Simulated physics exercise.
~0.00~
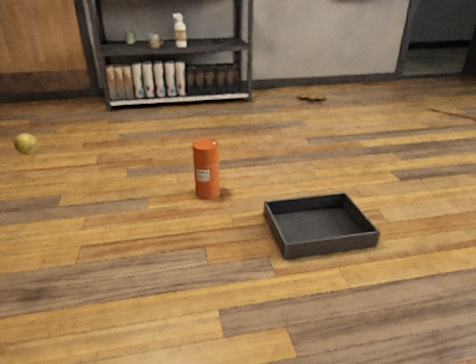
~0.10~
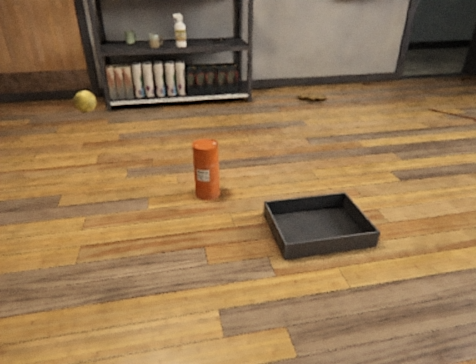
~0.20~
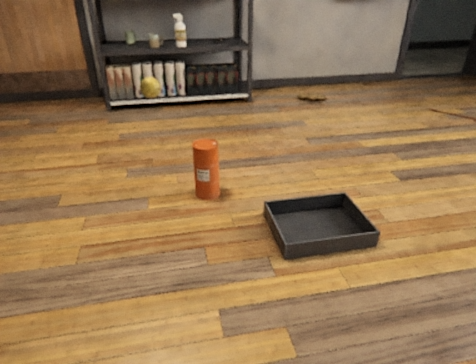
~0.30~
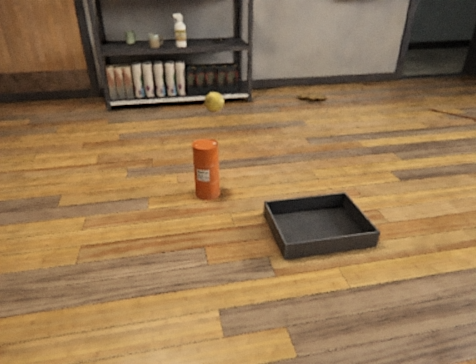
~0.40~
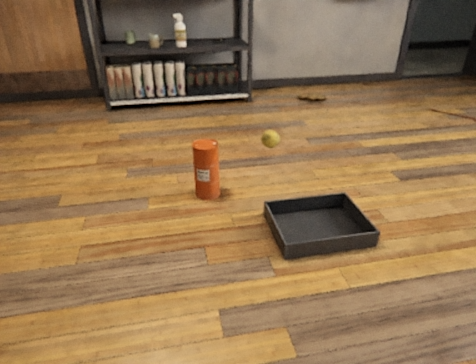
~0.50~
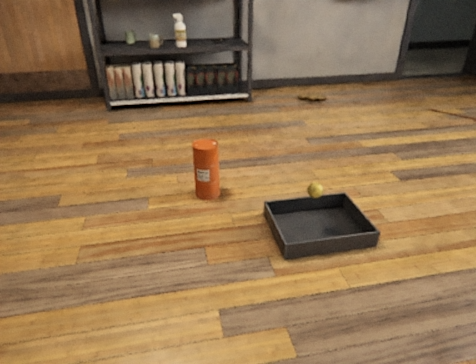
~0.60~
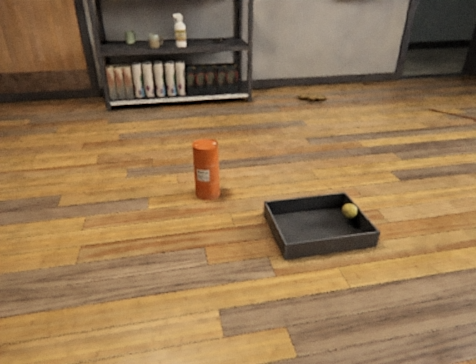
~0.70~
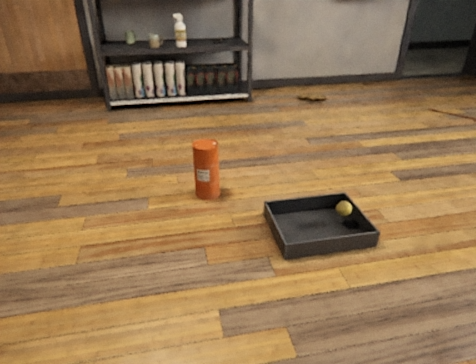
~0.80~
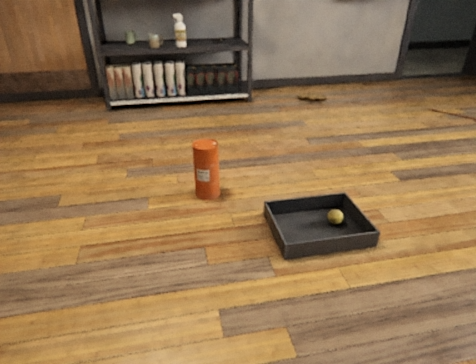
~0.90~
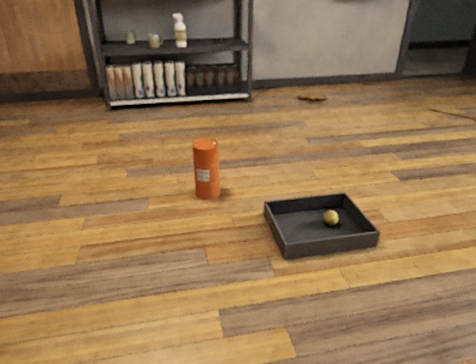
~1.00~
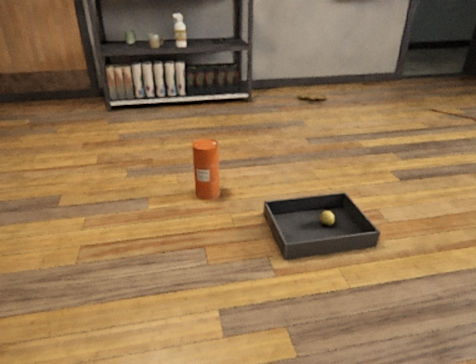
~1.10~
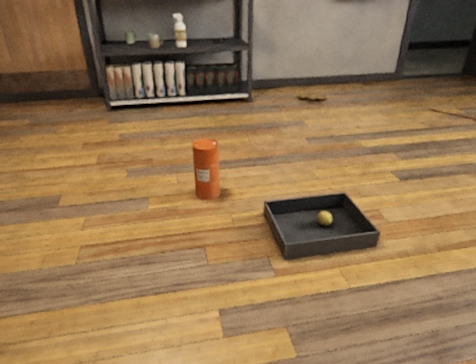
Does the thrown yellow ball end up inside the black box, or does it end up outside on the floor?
The yellow ball ends up inside the black box. It comes down near the right side, moves back a little to the left and settles there.
A small yellow ball flies in from the left of a room with a wooden plank floor, seen from a still, slightly raised viewpoint. A dark shelf holding bottles stands against the back wall, an orange canister stands near the middle of the floor, and an open black box sits to its right. The ball rises in front of the shelf, arcs over past the canister and drops towards the box. It comes down inside near the right side, then moves back a little to the left. It settles inside the box, while the canister stays standing where it was.
